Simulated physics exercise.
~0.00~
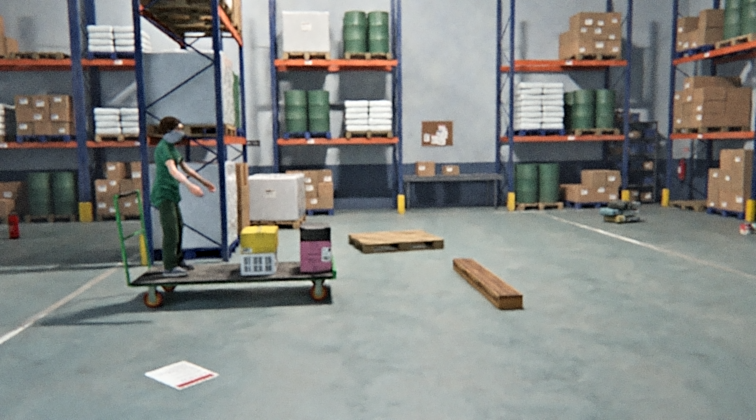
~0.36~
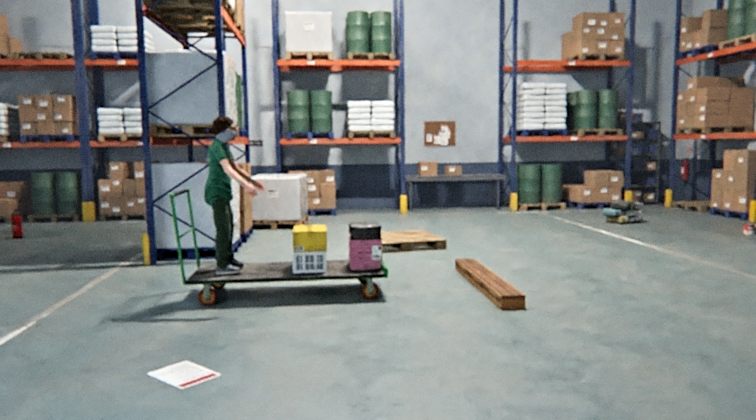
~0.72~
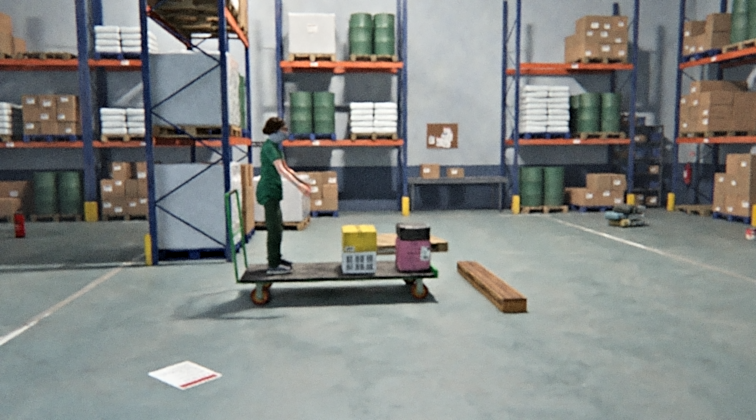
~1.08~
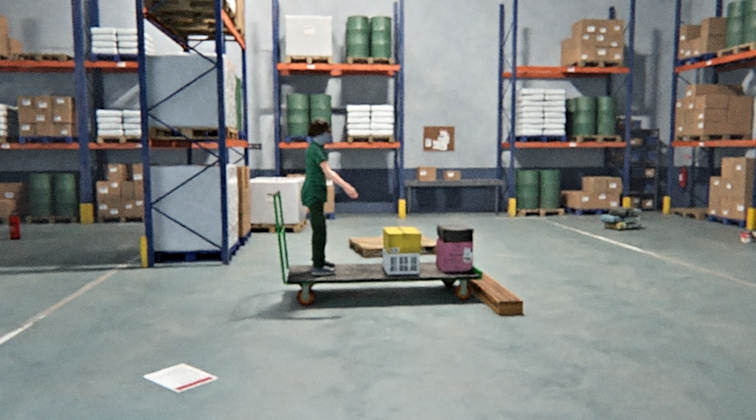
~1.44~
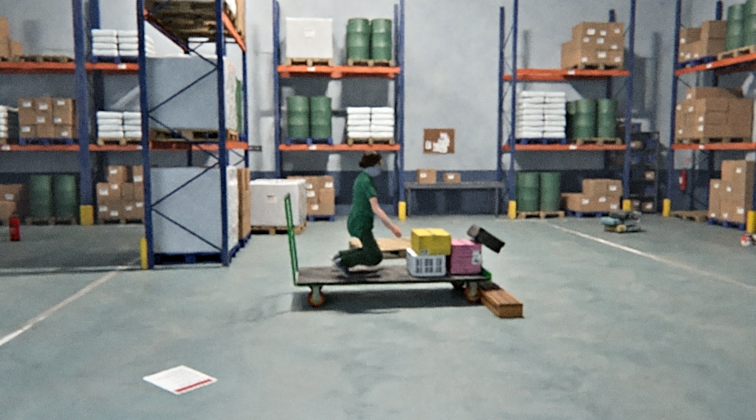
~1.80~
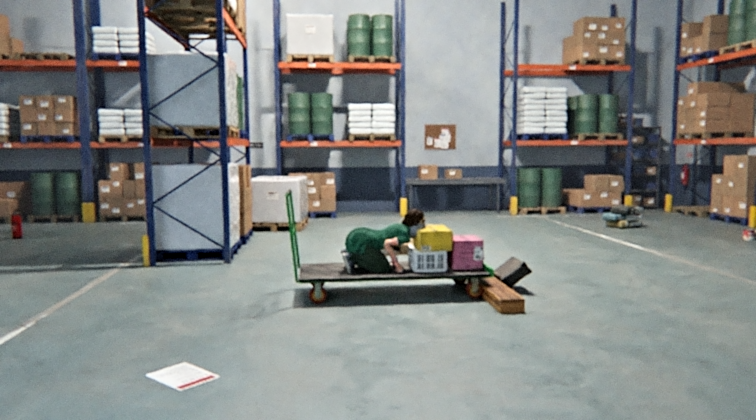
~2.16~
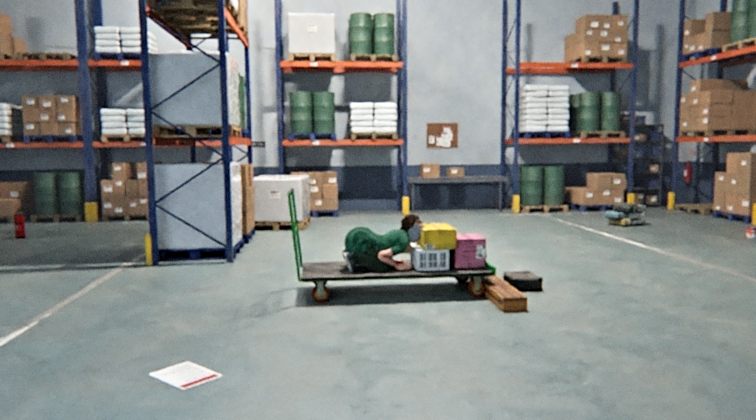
Warehouse floor, trolley rolling right and stopping against a wooden beam, standing rider folding down behind cartons, black case tumbling off the front.
